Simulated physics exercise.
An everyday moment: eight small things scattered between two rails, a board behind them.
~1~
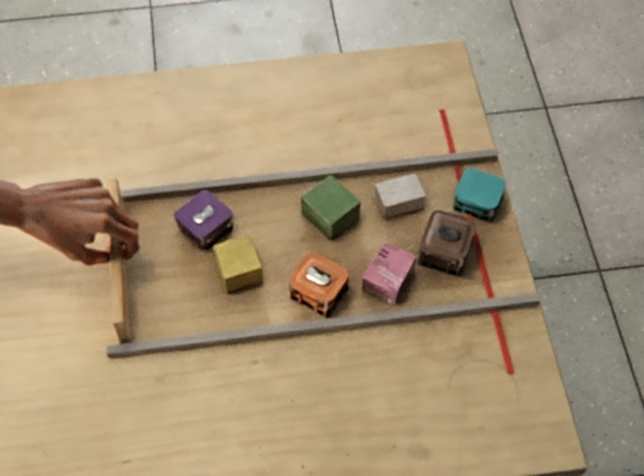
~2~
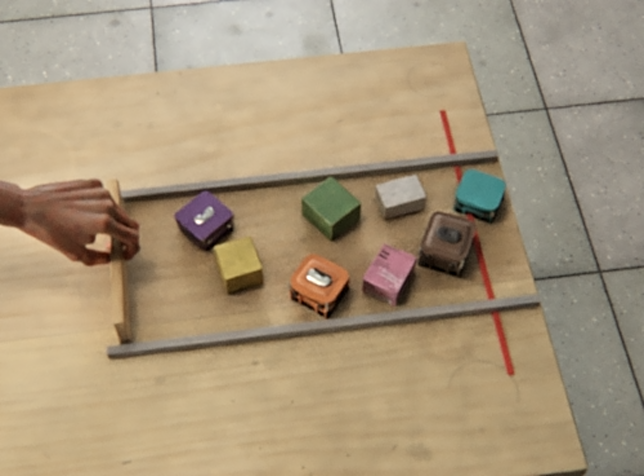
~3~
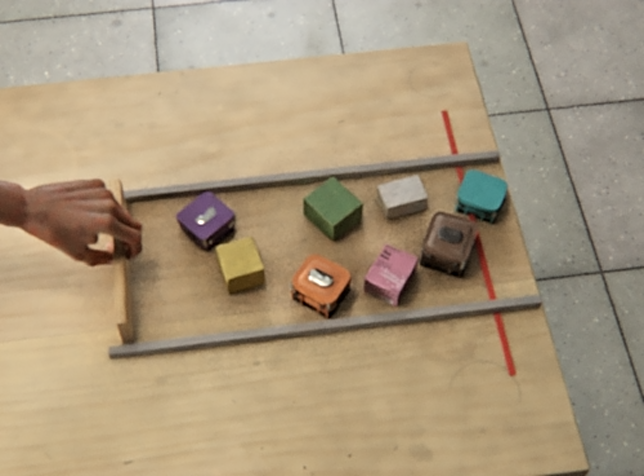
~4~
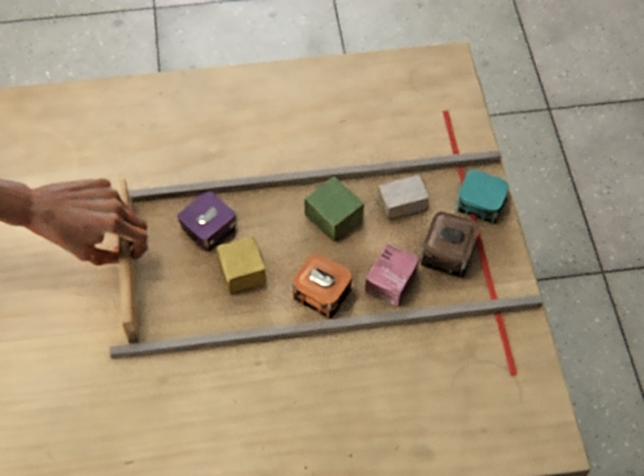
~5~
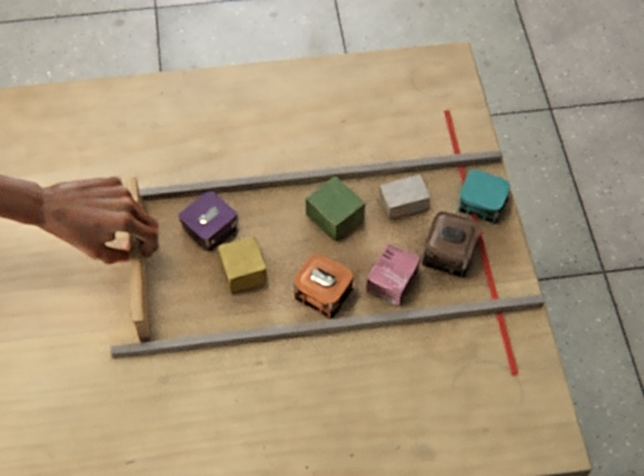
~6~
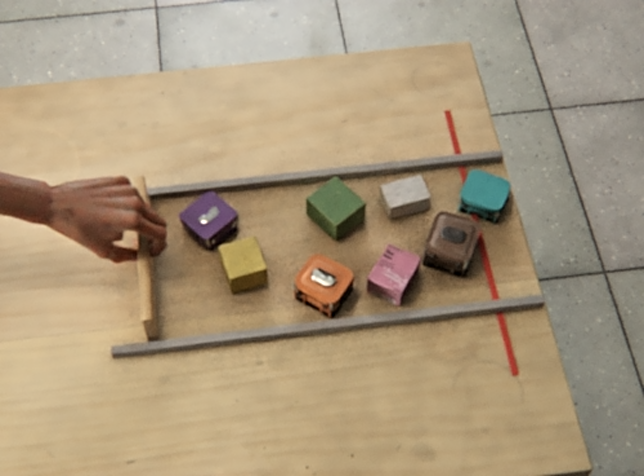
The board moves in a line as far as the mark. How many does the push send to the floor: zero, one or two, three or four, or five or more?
Here the number that fall off is five or more.
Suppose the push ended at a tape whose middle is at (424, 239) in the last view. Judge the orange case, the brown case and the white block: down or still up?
The orange case remains up; the brown case stays on; the white block comes down.
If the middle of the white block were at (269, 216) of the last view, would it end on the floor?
Then it goes over.
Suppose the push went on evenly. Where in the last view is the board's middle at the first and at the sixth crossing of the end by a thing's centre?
First at (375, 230), next at (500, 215).
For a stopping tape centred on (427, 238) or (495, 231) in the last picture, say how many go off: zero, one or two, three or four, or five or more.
In that order: One or two; five or more.
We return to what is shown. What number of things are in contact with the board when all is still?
3 of them.
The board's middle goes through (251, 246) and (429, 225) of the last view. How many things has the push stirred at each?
First 2, then 8.
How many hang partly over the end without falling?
It comes to 0.
A little later, none off yet; turquoise case at rest near (484, 196); brown case at rest near (452, 243); white block at rest near (405, 197).
Next, none off yet; turquoise case shifted about its own width near (512, 192); brown case shifted a little near (467, 238); white block shifted about its own width near (467, 192).
When it is over, the number that fall off is five or more; down, green block, pink box, white block, brown case and turquoise case.
